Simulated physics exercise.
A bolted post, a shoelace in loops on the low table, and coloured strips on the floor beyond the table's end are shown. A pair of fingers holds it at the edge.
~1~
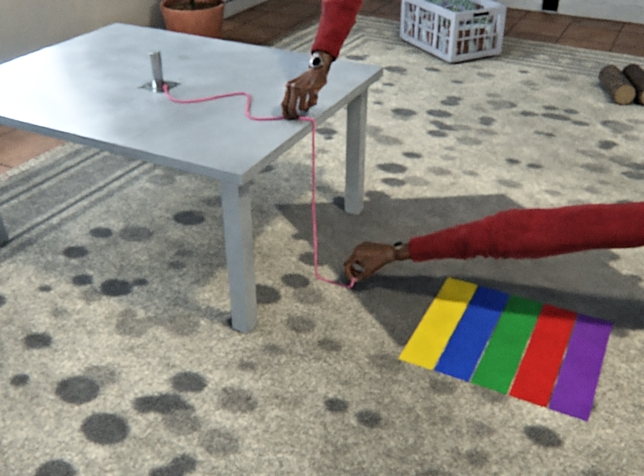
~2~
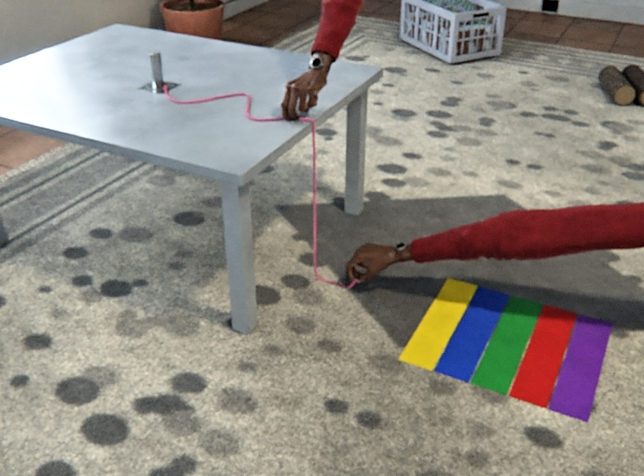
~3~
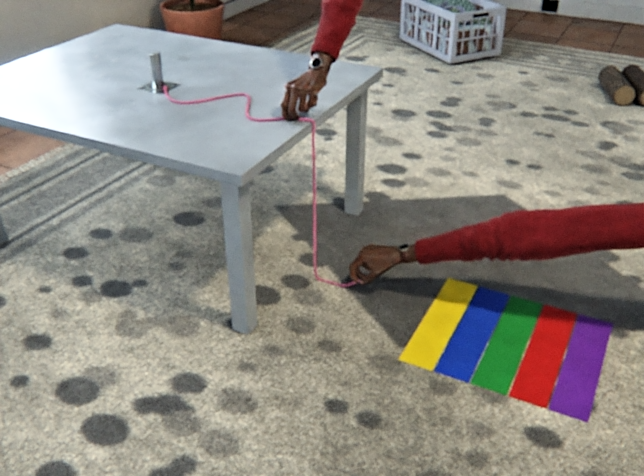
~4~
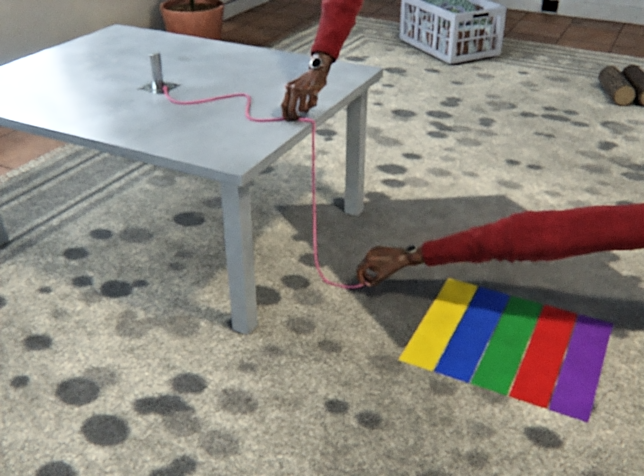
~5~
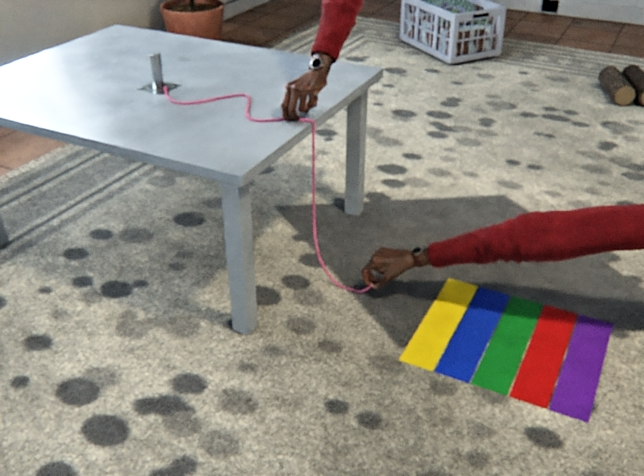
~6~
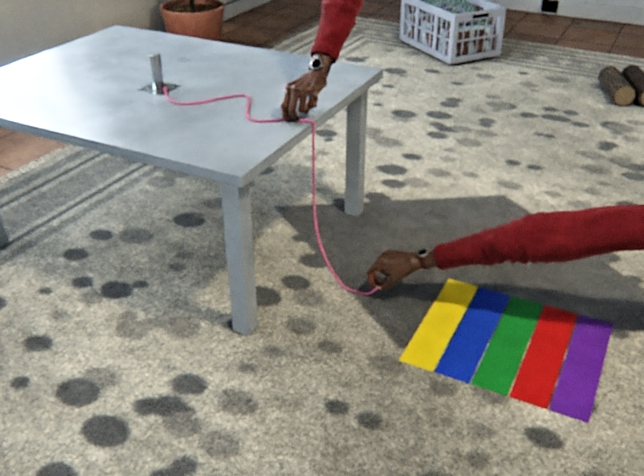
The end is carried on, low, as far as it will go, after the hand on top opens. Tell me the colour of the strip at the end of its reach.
It is red.
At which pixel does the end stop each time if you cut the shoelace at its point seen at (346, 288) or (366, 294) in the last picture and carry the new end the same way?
For the first cut it's about (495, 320), and for the second about (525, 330).
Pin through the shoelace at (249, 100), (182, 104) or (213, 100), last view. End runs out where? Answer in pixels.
About (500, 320), (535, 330) and (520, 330).
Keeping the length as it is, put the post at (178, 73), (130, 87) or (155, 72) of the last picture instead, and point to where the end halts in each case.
The spots are near (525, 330), (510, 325) and (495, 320).
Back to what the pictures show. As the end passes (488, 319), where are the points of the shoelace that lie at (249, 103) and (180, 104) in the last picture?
They end up close to (282, 111) and (206, 95).
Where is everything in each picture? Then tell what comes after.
In the first frame, end (354, 278); yellow (425, 348); blue (460, 359); green (496, 370); red (534, 383); purple (574, 395).
In the second frame, end (356, 279); shoelace through (171, 99) (236, 95) (252, 119) (314, 136) (314, 203) (315, 267).
In the third frame, end (359, 280).
In the fourth frame, end (366, 283); shoelace through (171, 100) (236, 95) (252, 120) (313, 137) (314, 203) (318, 267).
In the fifth frame, end (372, 284).
In the sixth frame, end (377, 286); shoelace through (171, 100) (236, 96) (252, 120) (313, 137) (314, 204) (331, 268).
Soon after, end near (488, 319); over blue.
After that, end near (526, 330); over green.
At the stop, end near (549, 336); over red. It gets as far as the red strip.
